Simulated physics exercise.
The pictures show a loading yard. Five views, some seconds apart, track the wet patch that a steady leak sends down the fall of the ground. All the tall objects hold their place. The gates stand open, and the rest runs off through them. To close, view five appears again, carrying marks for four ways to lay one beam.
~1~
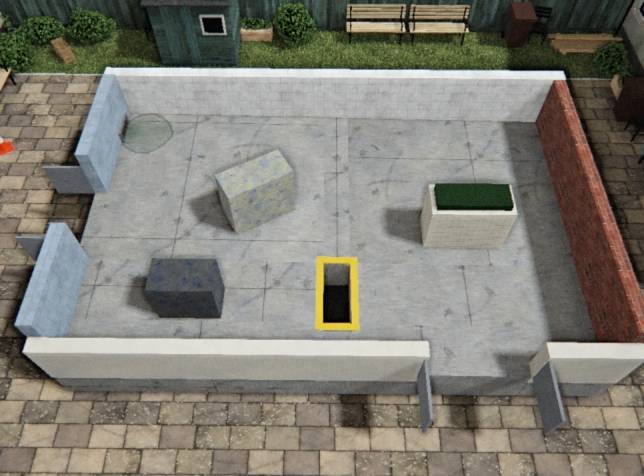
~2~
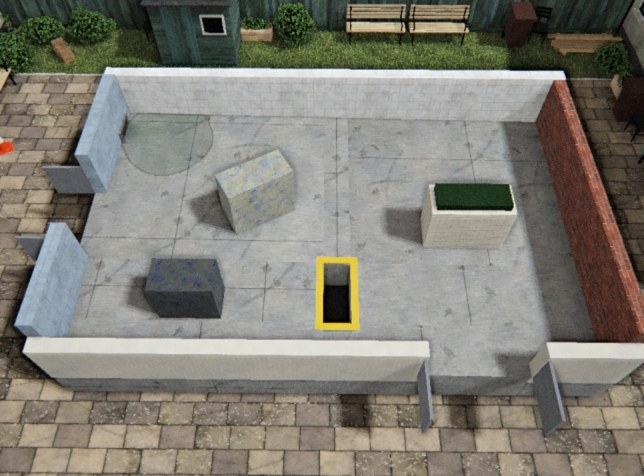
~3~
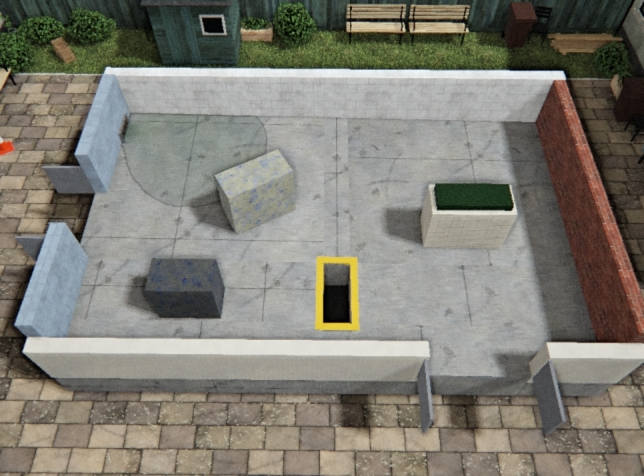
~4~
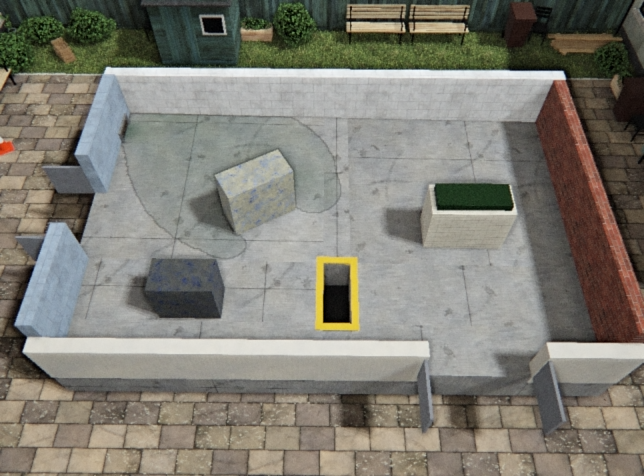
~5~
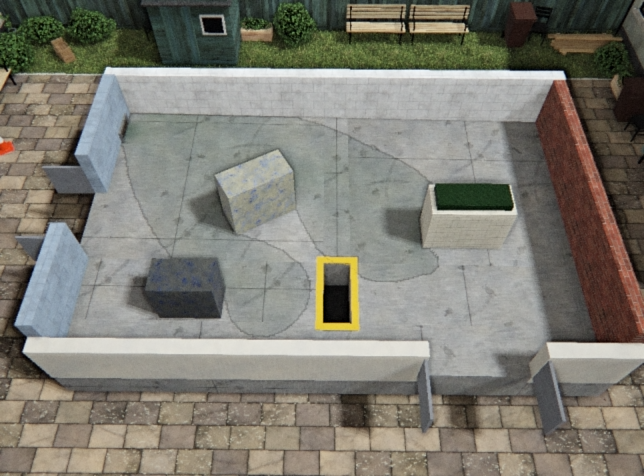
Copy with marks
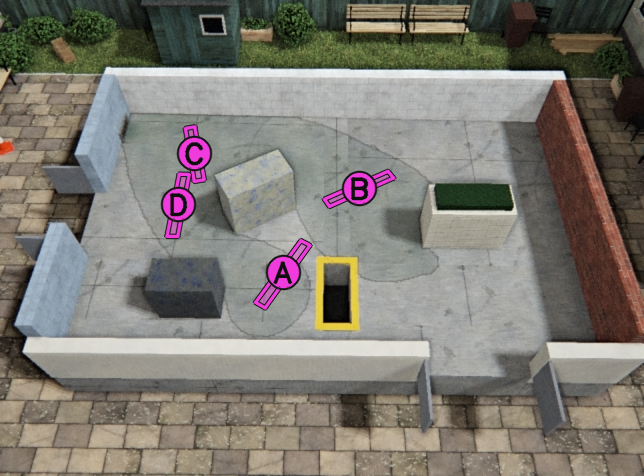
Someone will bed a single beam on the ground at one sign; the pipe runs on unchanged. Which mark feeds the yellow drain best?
Best: C.
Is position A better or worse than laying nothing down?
Position A is worse.
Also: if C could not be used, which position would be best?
B.
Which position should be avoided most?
The answer is A.
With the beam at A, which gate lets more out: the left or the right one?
The right one.
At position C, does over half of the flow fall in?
No, it does not.
In magenta, A from (260, 305) to (305, 243); B from (326, 202) to (390, 174); C from (190, 127) to (199, 180); D from (172, 236) to (184, 174).
Choosing A, about 8 % of the stream goes into the yellow drain, about 84 % out by the gates.
Choosing B, about 26 % of the stream goes into the yellow drain, about 66 % out by the gates.
Choosing C, about 35 % of the stream goes into the yellow drain, about 56 % out by the gates.
Choosing D, about 16 % of the stream goes into the yellow drain, about 76 % out by the gates.
